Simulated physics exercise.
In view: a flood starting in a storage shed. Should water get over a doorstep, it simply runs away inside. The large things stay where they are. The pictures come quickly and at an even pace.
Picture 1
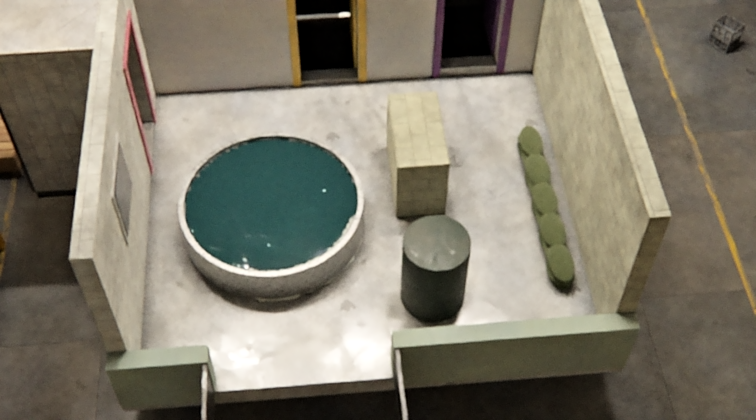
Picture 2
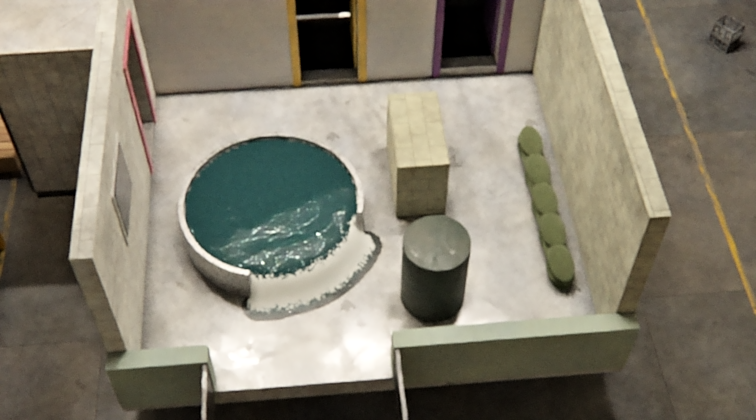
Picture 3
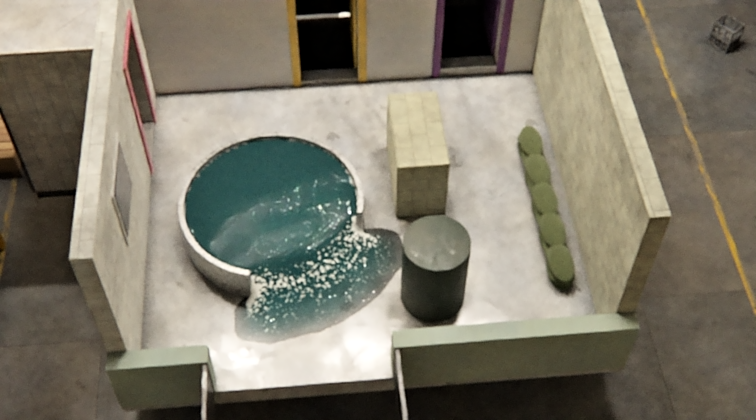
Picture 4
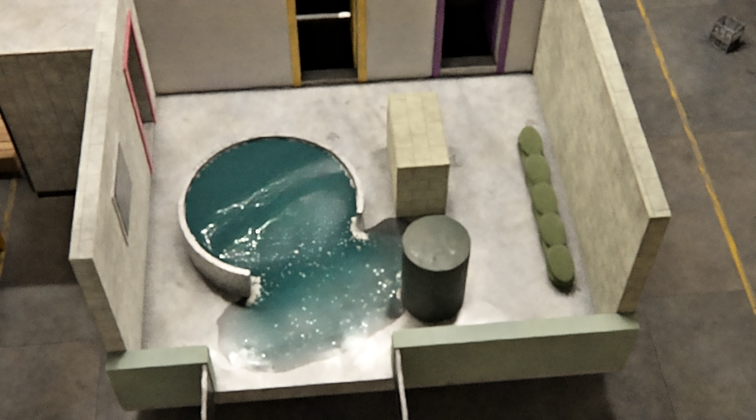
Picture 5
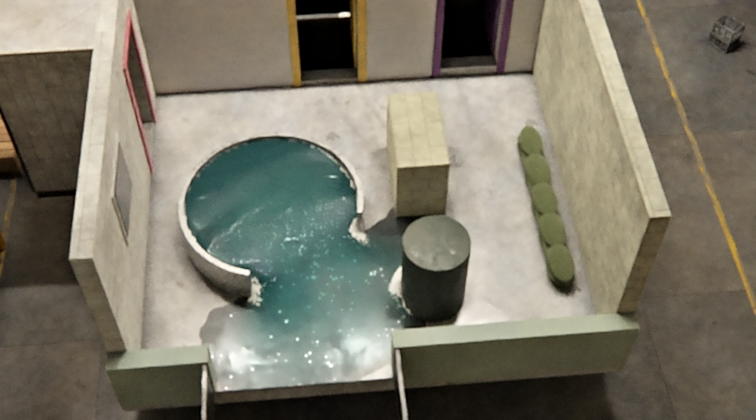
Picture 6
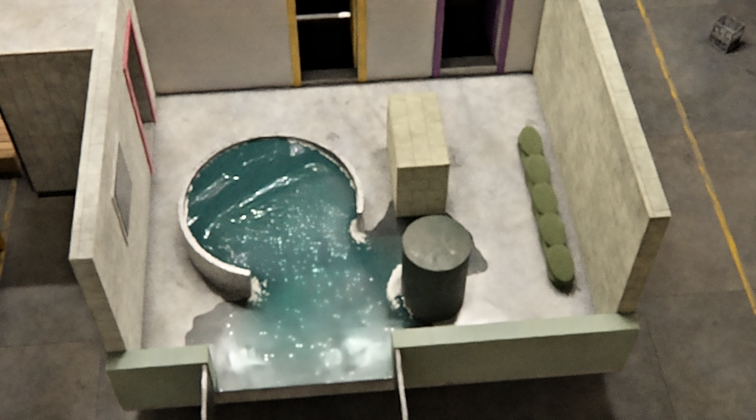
Teal water lies still in a round, pale-rimmed pool at the left of a roofless, light-walled room, seen from high above by a steady camera. A tan block and a dark green cylinder stand right of the pool, near a green hedge-like strip, with yellow-edged and purple-edged openings behind. The pool's front-right side gives way, and foaming water pours out, spreads to the low front opening and wraps around the cylinder.
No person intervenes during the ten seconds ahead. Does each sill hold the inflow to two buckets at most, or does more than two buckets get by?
The purple door keeps it to two at most; the yellow door keeps it to two at most; the pink door keeps it to two at most.
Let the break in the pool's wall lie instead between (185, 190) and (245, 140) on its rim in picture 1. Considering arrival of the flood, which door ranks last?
Answer: The purple-painted one.
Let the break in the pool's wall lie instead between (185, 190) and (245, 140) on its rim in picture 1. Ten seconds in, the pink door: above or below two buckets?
From what I can tell, pink door overshoots.
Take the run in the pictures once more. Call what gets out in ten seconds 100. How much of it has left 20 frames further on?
By then, close to 65 % of it.
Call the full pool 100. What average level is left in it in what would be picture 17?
Some 46 per cent.
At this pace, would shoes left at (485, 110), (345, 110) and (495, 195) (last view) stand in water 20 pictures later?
Lab note, in the order given: Wet through, unwetted, wet through.
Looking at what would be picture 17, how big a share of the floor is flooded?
My estimate is close to 35 per cent.
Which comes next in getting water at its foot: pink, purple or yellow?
Result: The door marked purple.
A moment on, water covers 25 % of the floor; the purple door not reached, the yellow door not reached, the pink door not reached.
Next, water covers 35 % of the floor; the purple door not reached, the yellow door not reached, the pink door not reached.
Then, water covers 40 % of the floor; the purple door not reached, the yellow door not reached, the pink door not reached.
Later, water covers 50 % of the floor; the purple door wet at the sill, nothing in, the yellow door not reached, the pink door not reached.
In the end, water covers 70 % of the floor; the purple door wet at the sill, nothing in, the yellow door wet at the sill, nothing in, the pink door not reached.
